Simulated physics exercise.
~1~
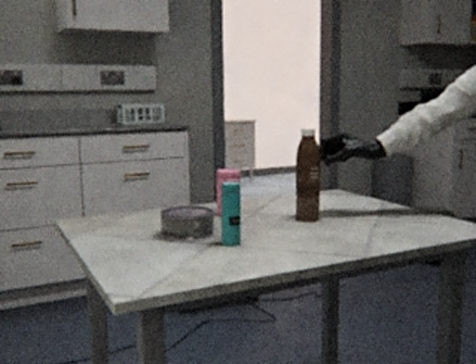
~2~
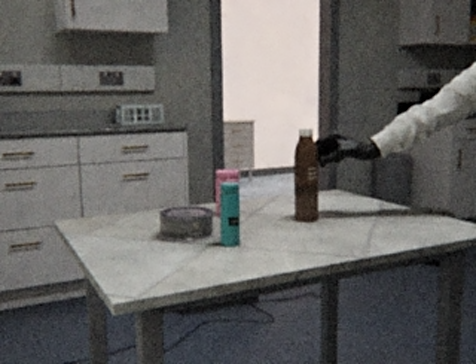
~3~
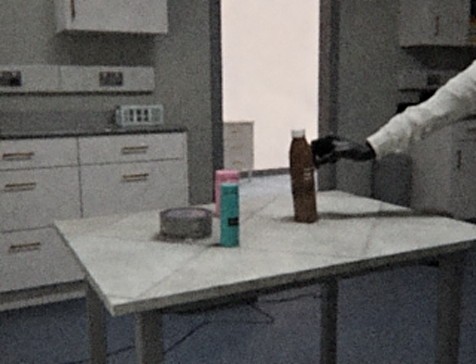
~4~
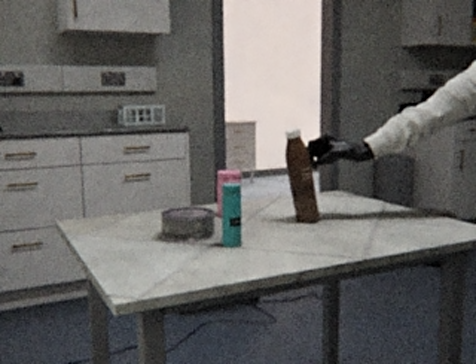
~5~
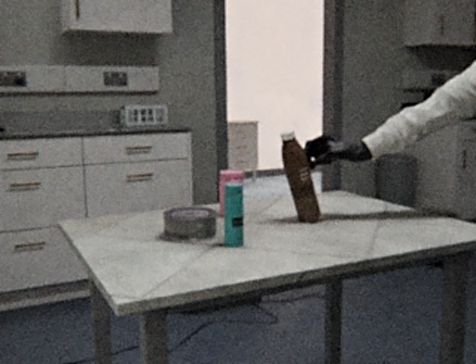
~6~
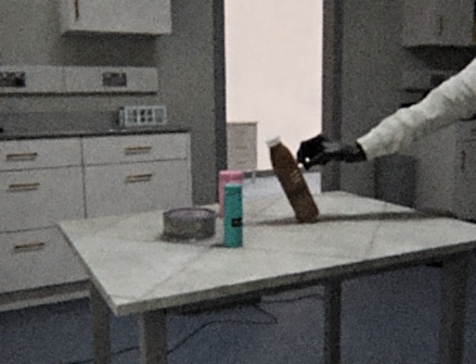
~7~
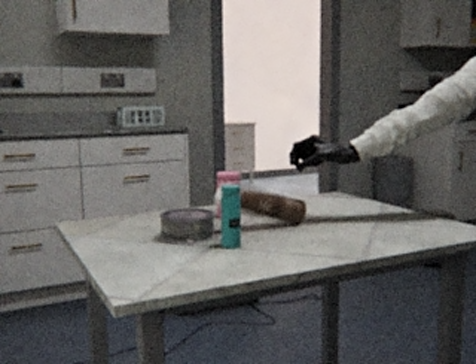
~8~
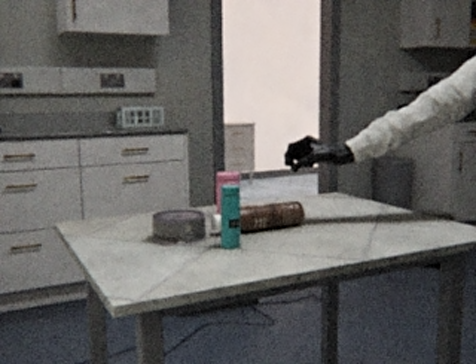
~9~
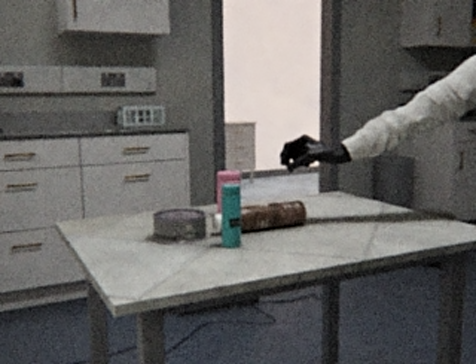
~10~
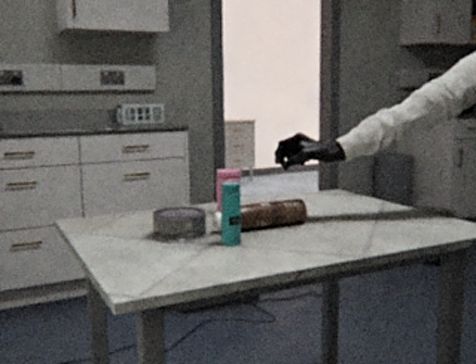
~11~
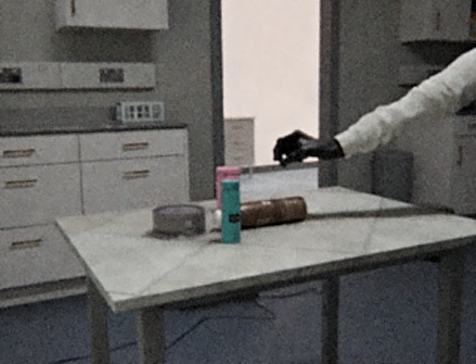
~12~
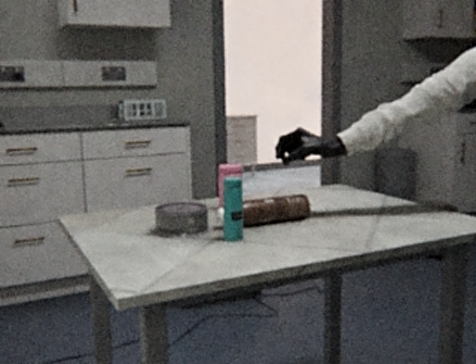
In a dim room with pale cabinets and a bright doorway behind, a marble-look table holds a tall brown bottle, a turquoise shaker, a pink jar and a low round grey object. A black-gloved hand in a white sleeve reaches in from the right and presses against the upper part of the standing bottle. The bottle starts to lean left, tilting further as the hand keeps pushing. It then topples onto its side, its cap end pointing left behind the shaker. The hand hovers above it while the bottle lies still and the other things remain in place.
